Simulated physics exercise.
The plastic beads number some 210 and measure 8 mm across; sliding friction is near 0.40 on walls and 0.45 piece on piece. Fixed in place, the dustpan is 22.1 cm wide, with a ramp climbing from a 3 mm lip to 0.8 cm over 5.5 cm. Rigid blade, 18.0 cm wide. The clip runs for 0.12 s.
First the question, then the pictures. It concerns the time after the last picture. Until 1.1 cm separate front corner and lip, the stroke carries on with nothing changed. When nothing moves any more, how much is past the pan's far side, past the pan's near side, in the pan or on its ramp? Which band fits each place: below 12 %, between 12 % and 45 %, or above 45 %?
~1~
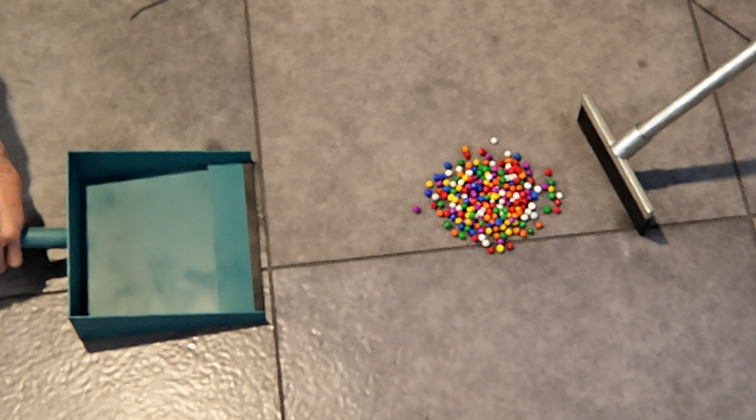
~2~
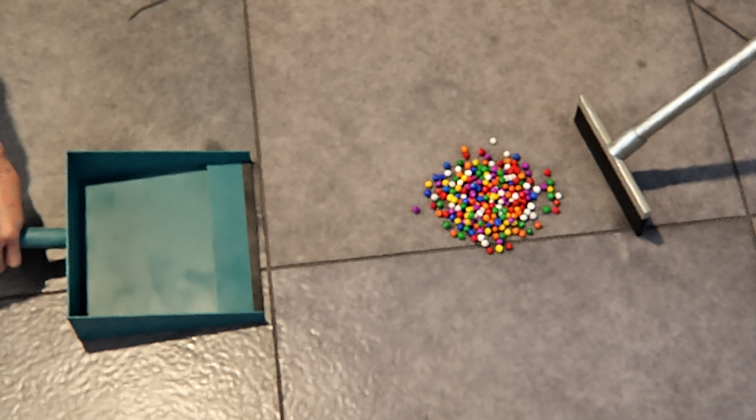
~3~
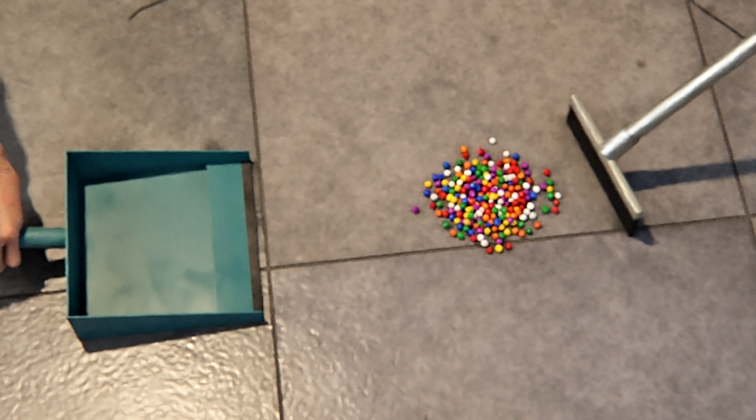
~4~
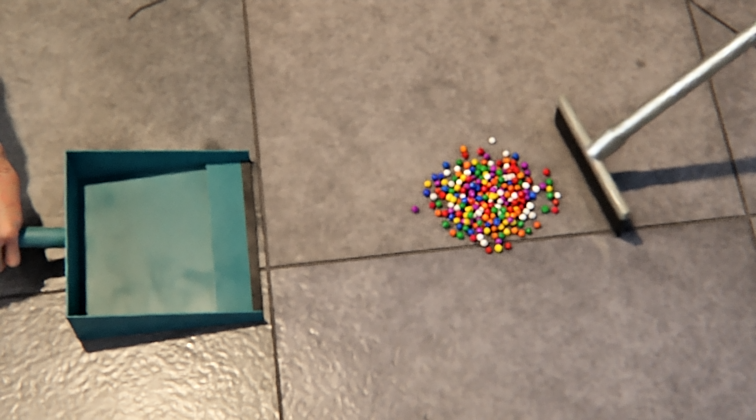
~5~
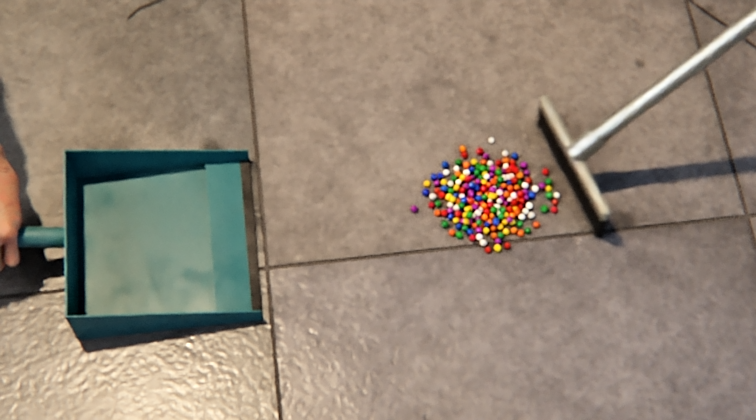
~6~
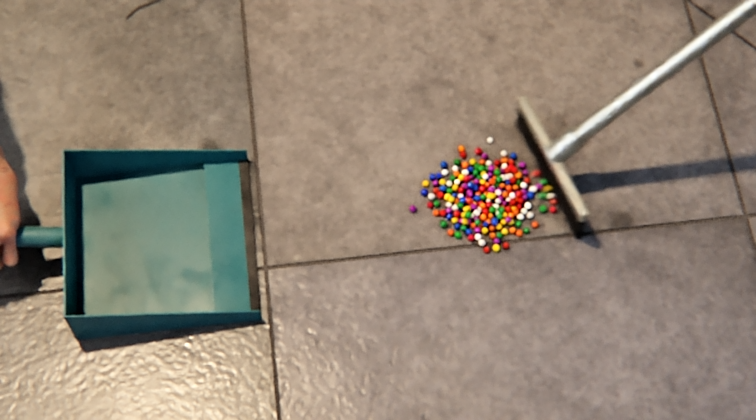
Bands: Past the pan's far side below 12 %; past the pan's near side between 12 % and 45 %; in the pan or on its ramp between 12 % and 45 %.
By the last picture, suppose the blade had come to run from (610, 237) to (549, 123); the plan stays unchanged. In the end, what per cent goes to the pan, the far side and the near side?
Pan: 0, far side: 0, near side: 35.
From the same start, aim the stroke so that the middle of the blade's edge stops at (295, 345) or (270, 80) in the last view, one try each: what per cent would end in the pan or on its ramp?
Close to 10 and 0 percent, in that order.
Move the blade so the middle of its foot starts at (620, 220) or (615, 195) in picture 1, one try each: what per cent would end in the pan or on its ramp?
Estimates: 25 percent and 35 percent.
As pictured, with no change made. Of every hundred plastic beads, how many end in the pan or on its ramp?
Result: Roughly 25 %.
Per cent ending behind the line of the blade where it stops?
Estimate: Near 5 %.
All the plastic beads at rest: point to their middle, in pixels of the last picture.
Est. centre at rest: (259, 251) px.
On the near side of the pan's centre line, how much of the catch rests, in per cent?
Some 40 per cent.
Then, 0.18 s after the last picture, middle of the blade 20 cm from the lip; 0 % over the lip, far side 5 %, near side 0 %.
Then, 0.29 s after the last picture, middle of the blade 8 cm from the lip; 0 % over the lip, far side 5 %, near side 10 %.
Then, 0.55 s after the last picture, middle of the blade 3 cm from the lip; 30 % over the lip, far side 10 %, near side 20 %.
In the end, far side 10 %, near side 25 %, pan 25 %, in front of the lip or behind the blade 45 %.
